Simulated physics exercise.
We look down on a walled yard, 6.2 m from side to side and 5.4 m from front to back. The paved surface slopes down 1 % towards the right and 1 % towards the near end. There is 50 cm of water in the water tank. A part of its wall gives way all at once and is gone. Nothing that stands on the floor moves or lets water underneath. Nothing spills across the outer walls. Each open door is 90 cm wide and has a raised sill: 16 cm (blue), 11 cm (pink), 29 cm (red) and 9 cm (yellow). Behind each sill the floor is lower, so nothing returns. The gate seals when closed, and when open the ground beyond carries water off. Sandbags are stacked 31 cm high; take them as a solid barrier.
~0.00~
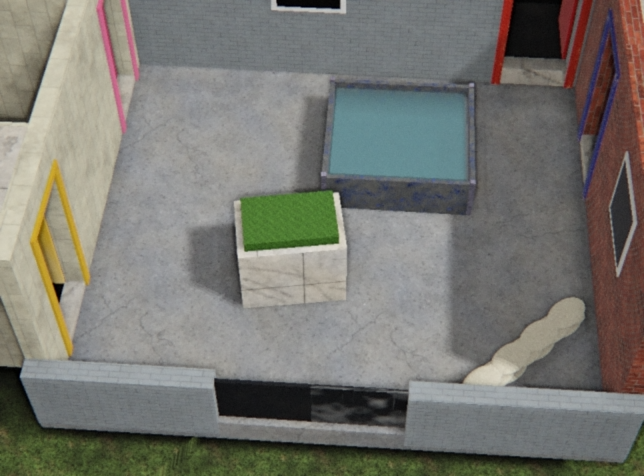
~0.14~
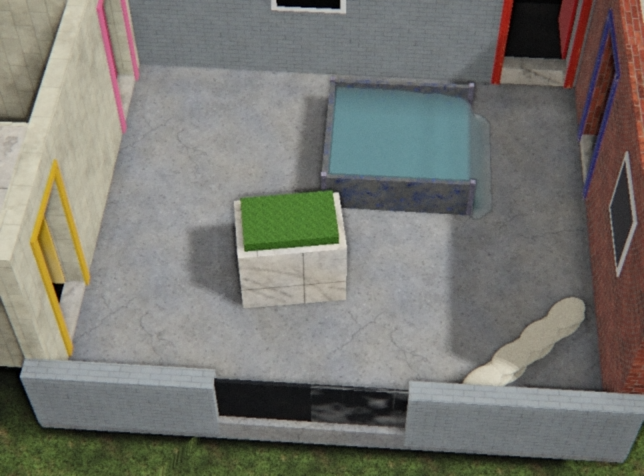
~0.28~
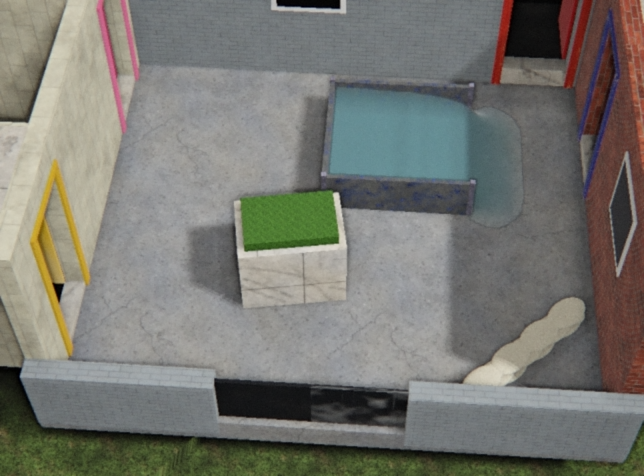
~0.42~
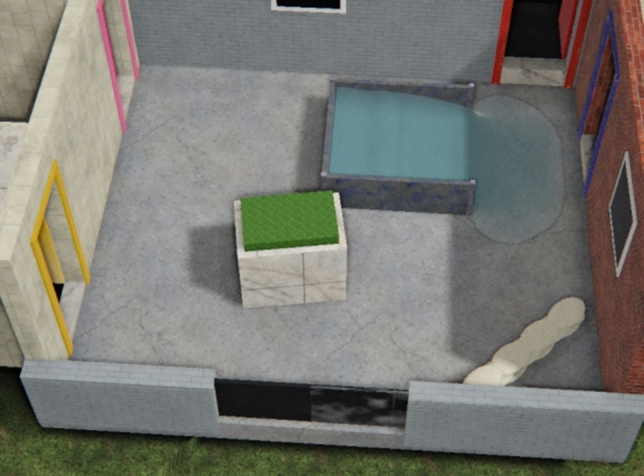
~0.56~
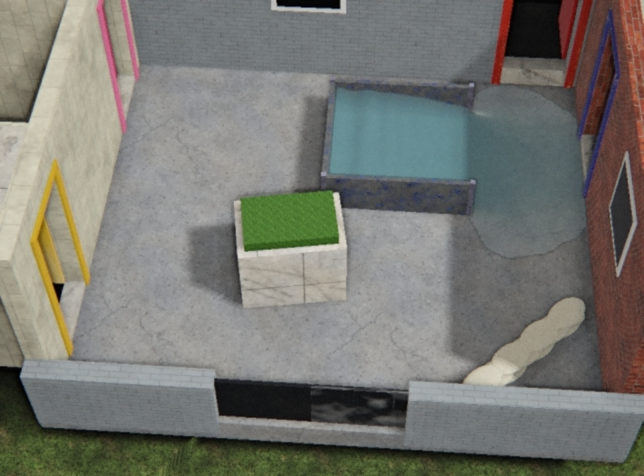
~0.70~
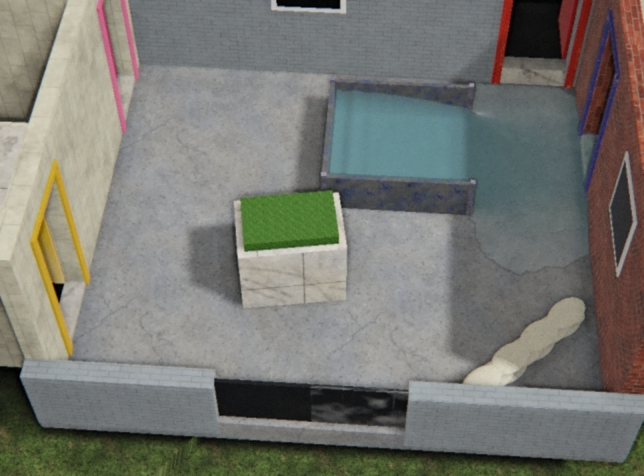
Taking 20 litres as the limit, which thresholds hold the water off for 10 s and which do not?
Door by door: At the blue door it exceeds the limit; at the pink door it keeps below the limit; at the red door it does not reach the limit; at the yellow door it stays under the limit.
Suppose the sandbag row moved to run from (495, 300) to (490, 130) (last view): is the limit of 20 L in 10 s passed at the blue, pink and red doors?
Then: Blue under, pink under, red not over.
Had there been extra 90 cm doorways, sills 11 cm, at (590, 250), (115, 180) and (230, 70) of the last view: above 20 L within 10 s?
In that order: Over, under, not over.
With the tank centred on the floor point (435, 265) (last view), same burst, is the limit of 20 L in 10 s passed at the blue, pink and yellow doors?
Against that limit: Blue not over, pink not over, yellow under.
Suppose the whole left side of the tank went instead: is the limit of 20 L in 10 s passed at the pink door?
Then: Pink over.
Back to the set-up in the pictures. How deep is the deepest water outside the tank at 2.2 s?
Up to some 30 cm.
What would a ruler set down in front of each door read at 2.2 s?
In cm: Blue 29, pink 0, red 21, yellow 0.
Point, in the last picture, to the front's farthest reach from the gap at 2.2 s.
At about (601, 428).
After 1.4 s water covers 15 % of the floor and is deepest (33 cm) near (580, 194); blue door 33 cm at the sill, 49 L in, pink door not reached, red door 15 cm at the sill, 0 L in, yellow door not reached.
After 2.2 s water covers 20 % of the floor and is deepest (30 cm) near (576, 152); blue door 29 cm at the sill, 123 L in, pink door not reached, red door 21 cm at the sill, 0 L in, yellow door not reached.
After 3.5 s water covers 40 % of the floor and is deepest (22 cm) near (575, 307); blue door 17 cm at the sill, 166 L in, pink door not reached, red door 17 cm at the sill, 0 L in, yellow door not reached.
After 6.0 s water covers 70 % of the floor and is deepest (13 cm) near (594, 359); blue door 8 cm at the sill, 169 L in, pink door 8 cm at the sill, 0 L in, red door 7 cm at the sill, 0 L in, yellow door not reached.
After 10.0 s water covers 85 % of the floor and is deepest (12 cm) near (189, 387); blue door 5 cm at the sill, 169 L in, pink door 2 cm at the sill, 0 L in, red door 3 cm at the sill, 0 L in, yellow door 6 cm at the sill, 0 L in.
